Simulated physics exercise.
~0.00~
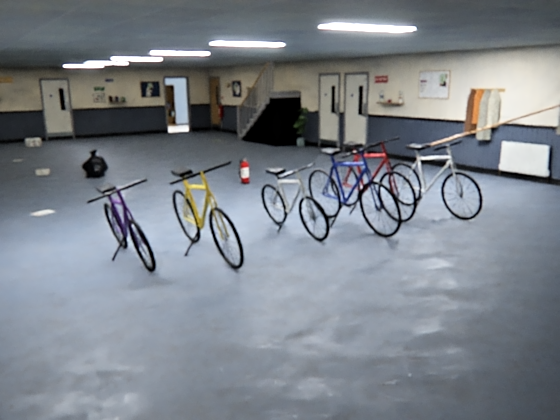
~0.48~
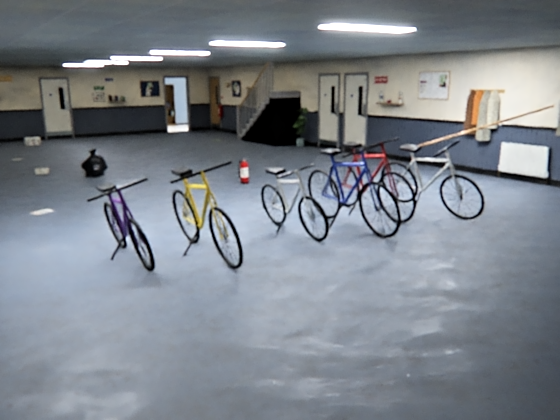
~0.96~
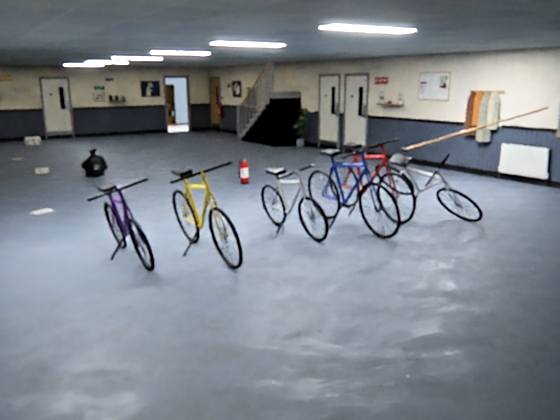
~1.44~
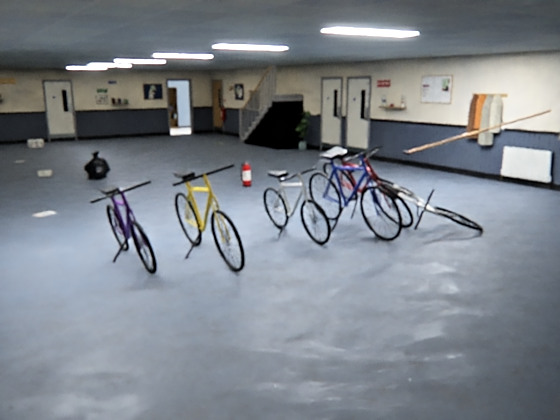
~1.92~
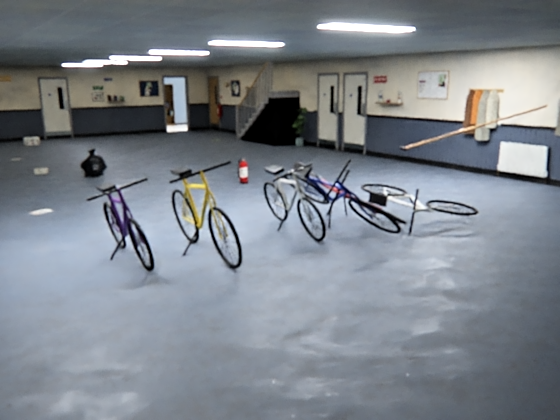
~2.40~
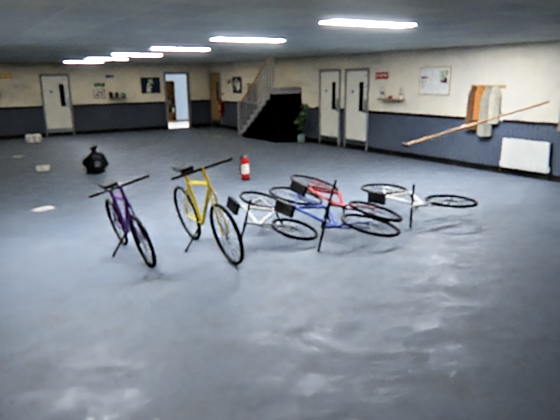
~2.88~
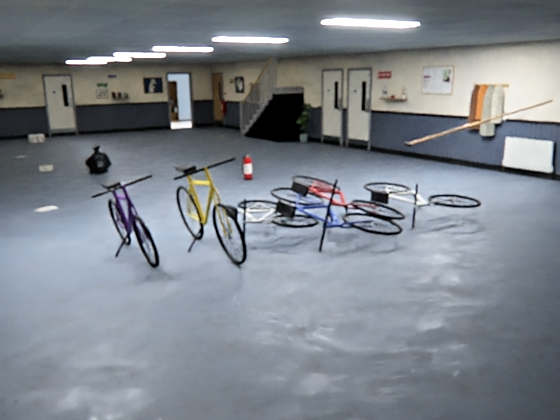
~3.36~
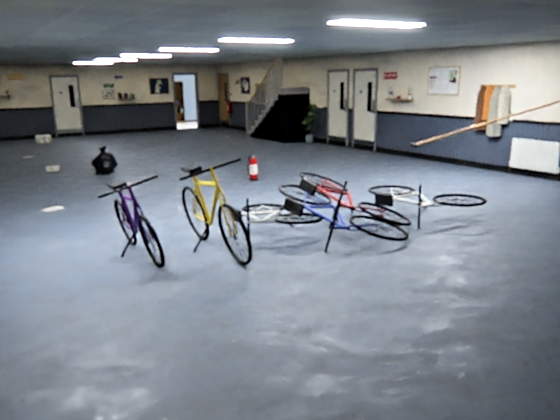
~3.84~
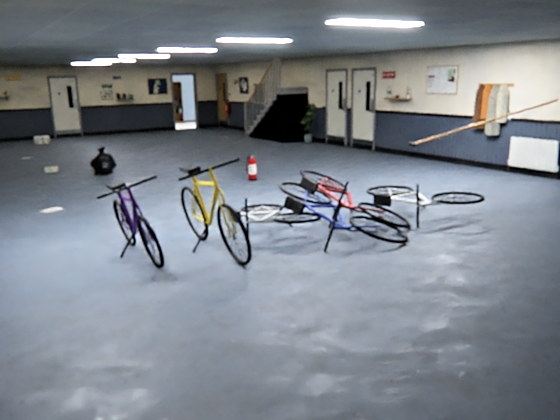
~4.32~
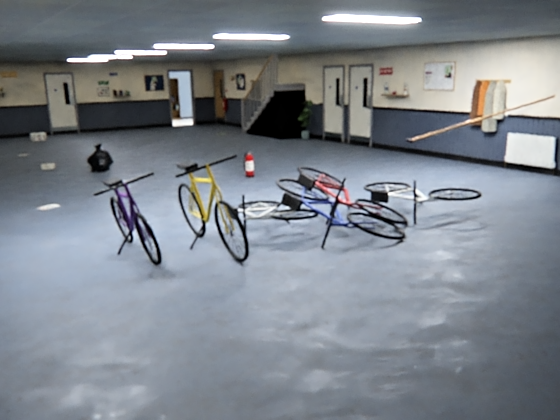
A long pole nudged the silver bicycle at the right end of a parked row, and it toppled leftward, knocking down the red, blue and next silver bikes in turn, while the yellow and purple ones stayed standing beside the heap.
